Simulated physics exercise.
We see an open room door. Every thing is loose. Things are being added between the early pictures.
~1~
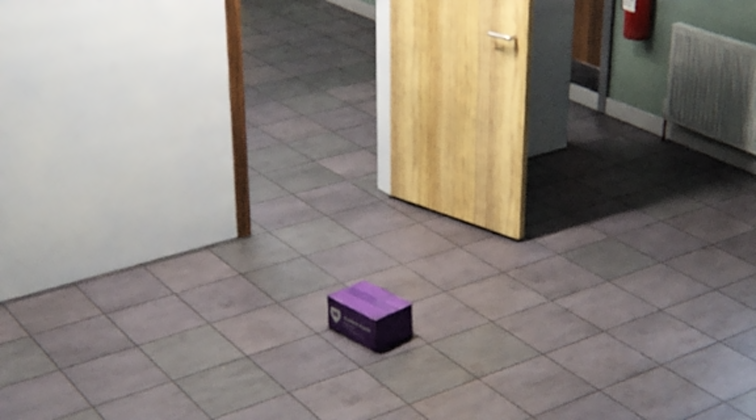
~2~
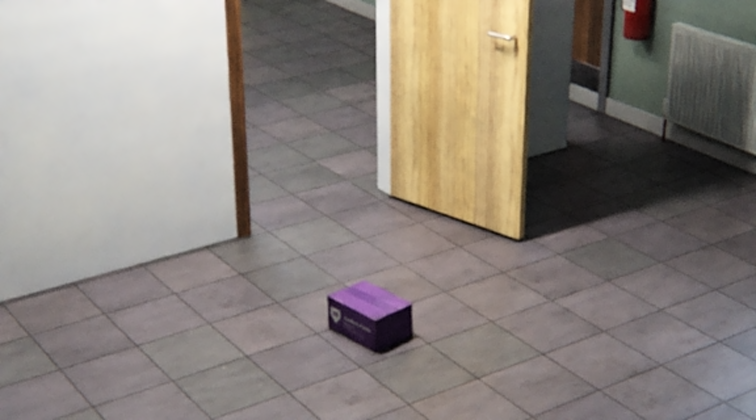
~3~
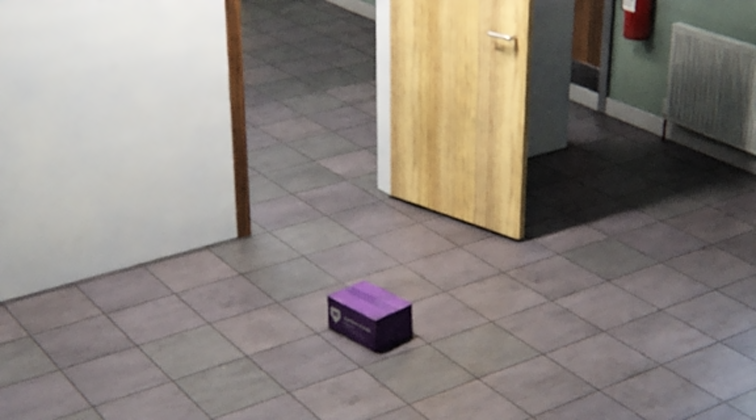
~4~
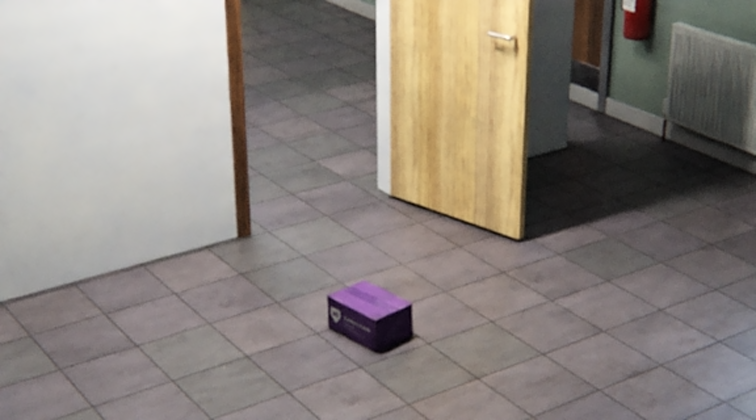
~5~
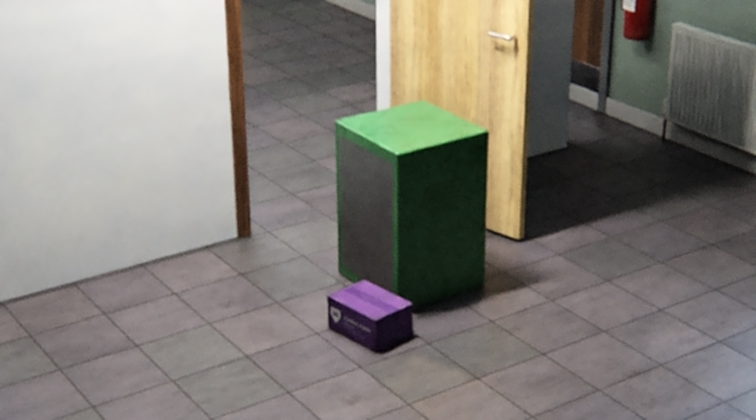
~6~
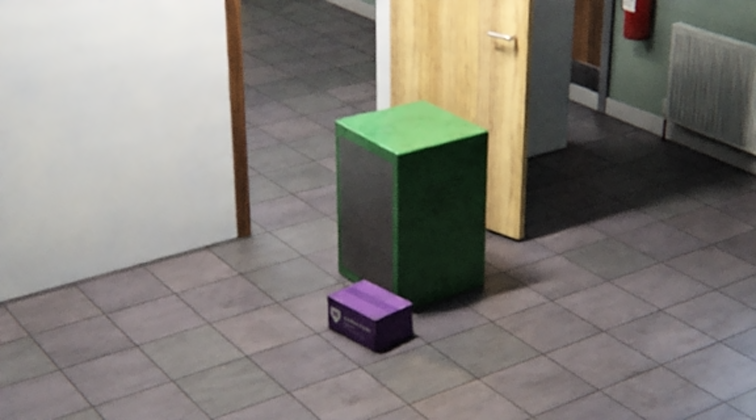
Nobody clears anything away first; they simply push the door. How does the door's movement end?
Most likely the doorway will still have an opening.
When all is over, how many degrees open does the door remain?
It comes to about 75°.
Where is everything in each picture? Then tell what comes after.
Door wide open and still; purple parcel (370, 315), in the first picture.
Door wide open and still; purple parcel (370, 315), in the second picture.
Door wide open and still; purple parcel (370, 315), in the third picture.
Door wide open and still; purple parcel (370, 315), in the fourth picture.
Door wide open and still; purple parcel (370, 315), in the fifth picture.
Door wide open and still; green appliance (411, 204); purple parcel (370, 315), in the sixth picture.
Then, 0.40 s past the last view, door at 97°.
Then, 0.60 s past the last view, door at 87°.
Then, 0.80 s past the last view, door at 76°.
Finally, door at 75°; both still in place. Final places as the last picture's camera would see them, green appliance near (410, 205).
